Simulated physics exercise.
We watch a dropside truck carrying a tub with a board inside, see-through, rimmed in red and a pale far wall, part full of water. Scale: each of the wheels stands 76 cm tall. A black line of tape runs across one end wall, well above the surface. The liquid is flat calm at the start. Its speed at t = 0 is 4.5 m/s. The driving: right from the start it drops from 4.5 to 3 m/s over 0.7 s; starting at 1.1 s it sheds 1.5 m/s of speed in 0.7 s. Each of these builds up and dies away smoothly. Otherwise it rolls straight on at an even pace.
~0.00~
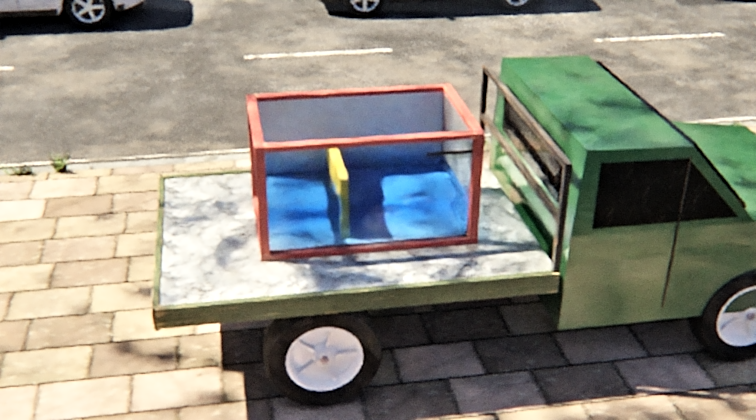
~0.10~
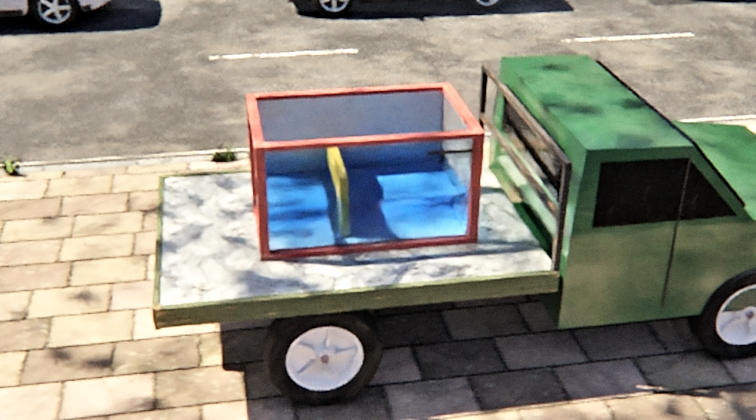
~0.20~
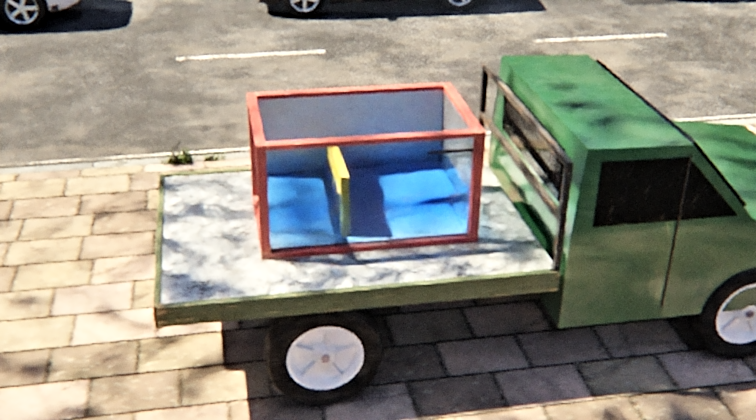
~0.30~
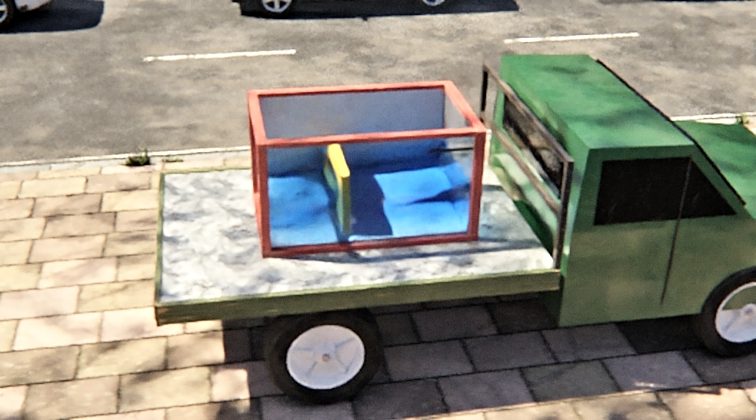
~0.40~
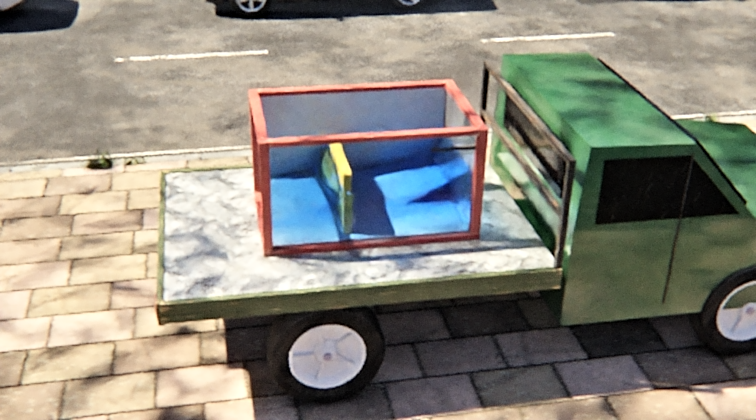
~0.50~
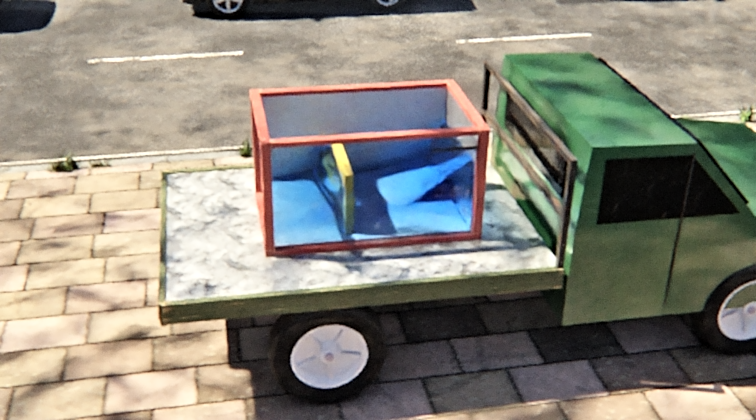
The footage shows a green flatbed truck rolling to the right along a paved strip beside a road, carrying a clear, red-rimmed tub of blue water with a yellow divider; the water, nearly level at first, gradually climbs toward the front.
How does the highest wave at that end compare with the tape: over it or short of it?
It reaches the line.
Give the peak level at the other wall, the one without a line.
About 52 cm.
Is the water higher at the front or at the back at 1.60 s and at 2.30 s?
Towards the front, then the back.
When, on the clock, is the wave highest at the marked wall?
At about 1.8 s.
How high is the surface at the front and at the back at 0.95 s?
About 34 cm in front and 32 cm behind.
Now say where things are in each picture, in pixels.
In the first frame, the surface is at (453, 190) by the front wall; at (280, 202) by the back wall; it lies level with the rim line; board top at (344, 180); the front is on the right, levels are read along the near wall; the black line, on the front wall, is at (458, 153); a wheel hub at (326, 363).
In the second frame, the surface is at (452, 189) by the front wall; at (280, 202) by the back wall; it lies level with the rim line.
In the third frame, the surface is at (453, 185) by the front wall; at (281, 203) by the back wall; it lies level with the rim line.
In the fourth frame, the surface is at (454, 178) by the front wall; at (282, 207) by the back wall; it climbs 6° towards the front.
In the fifth frame, the surface is at (456, 169) by the front wall; at (284, 212) by the back wall; it climbs 10° towards the front.
In the sixth frame, the surface is at (458, 159) by the front wall; at (286, 215) by the back wall; it climbs 14° towards the front; a wheel hub at (331, 361).
Then, 0.95 s in, the surface is 33 cm up at the front and 32 cm at the back; nothing has left.
Then, 1.60 s in, the surface is 55 cm up at the front and 16 cm at the back; nothing has left.
Then, 2.30 s in, the surface is 19 cm up at the front and 24 cm at the back; nothing has left.
Then, 4.78 s in, the waves are smaller; the highest at the front wall was 78 cm, at 1.75 s, against a line at 62 cm.
